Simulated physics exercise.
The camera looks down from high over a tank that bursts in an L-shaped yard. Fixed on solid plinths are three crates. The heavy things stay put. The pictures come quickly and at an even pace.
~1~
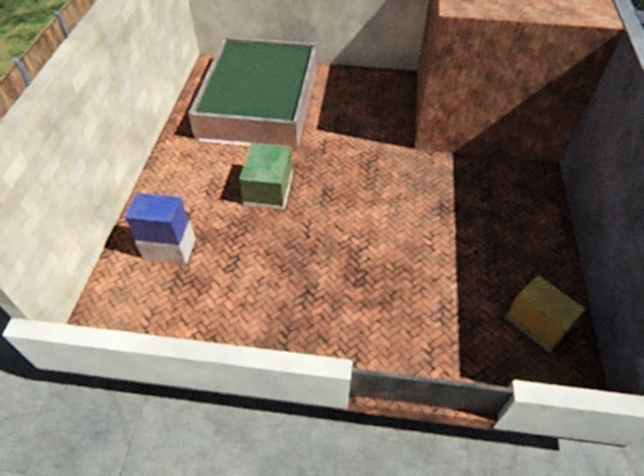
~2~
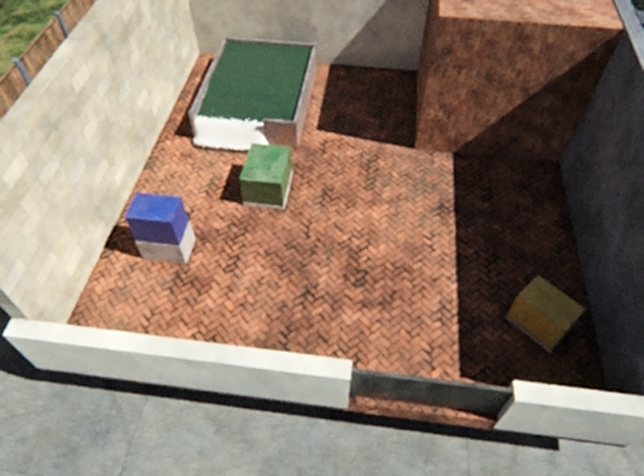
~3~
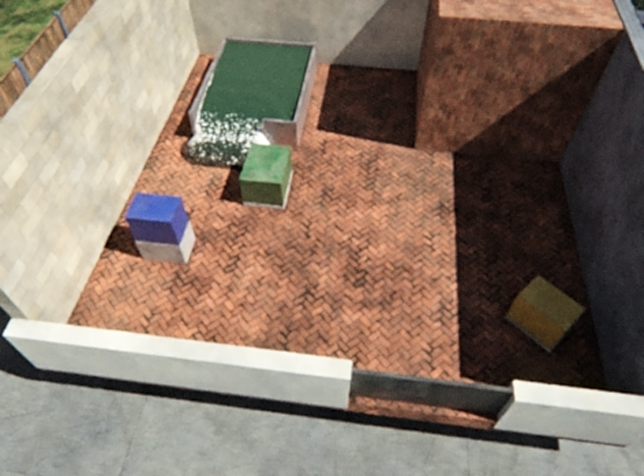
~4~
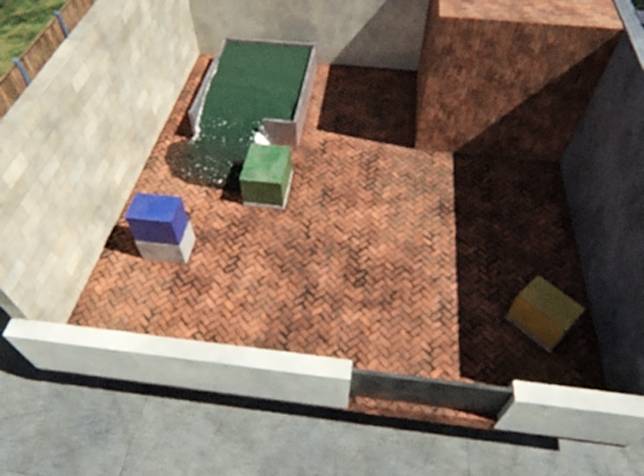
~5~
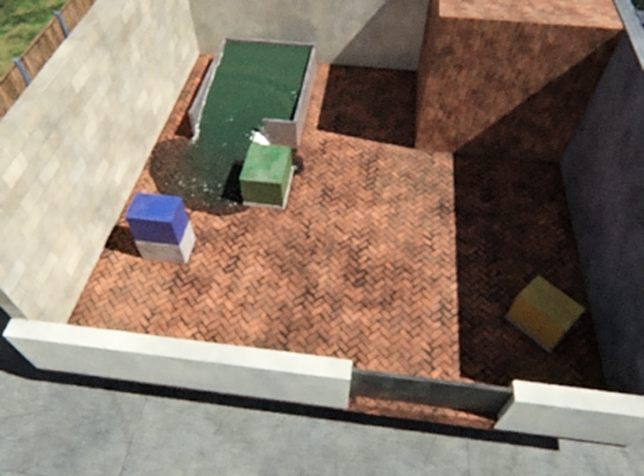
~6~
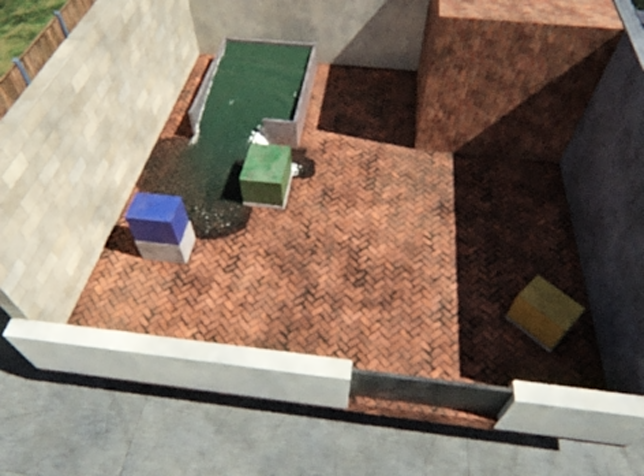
A green-topped tank at the back of a walled brick yard burst open at its front, and water gushed out in white foam, then spread darkly across the bricks around the green block and toward the blue one.
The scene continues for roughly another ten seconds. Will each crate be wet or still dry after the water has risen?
Result: The yellow crate will come out wet. The blue crate will come out dry. The green crate will come out wet.
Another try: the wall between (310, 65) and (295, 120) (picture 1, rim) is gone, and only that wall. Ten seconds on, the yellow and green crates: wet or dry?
As I see it, the yellow crate gets reached, and the green crate is not reached.
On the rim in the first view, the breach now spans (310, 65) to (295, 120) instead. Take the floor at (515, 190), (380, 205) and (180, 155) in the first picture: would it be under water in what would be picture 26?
Going through them in turn: Reached by the flood, then reached by the flood, then still unsoaked.
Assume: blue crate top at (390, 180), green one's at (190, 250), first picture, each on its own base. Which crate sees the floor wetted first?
Judging by the pictures, the green one.
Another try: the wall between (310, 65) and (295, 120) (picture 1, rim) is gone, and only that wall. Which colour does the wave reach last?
That would be the crate marked blue.
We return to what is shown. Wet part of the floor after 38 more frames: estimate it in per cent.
I'd guess some 60 per cent.
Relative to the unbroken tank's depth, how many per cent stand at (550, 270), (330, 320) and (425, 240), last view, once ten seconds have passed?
In order: Roughly 14, 12 and 4 in a hundred.
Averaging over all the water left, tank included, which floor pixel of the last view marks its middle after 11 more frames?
Centre of mass: Roughly (232, 152).
A moment on, water covers 20 % of the floor; the yellow crate not reached, the blue crate water round its plinth, the green crate water round its plinth.
Next, water covers 30 % of the floor; the yellow crate not reached, the blue crate water round its plinth, the green crate water round its plinth.
Then, water covers 35 % of the floor; the yellow crate not reached, the blue crate water round its plinth, the green crate water round its plinth.
Later, water covers 60 % of the floor; the yellow crate water round its plinth, the blue crate water round its plinth, the green crate water round its plinth.
In the end, water covers 80 % of the floor; the yellow crate was topped, the blue crate stayed above the water, the green crate was topped.
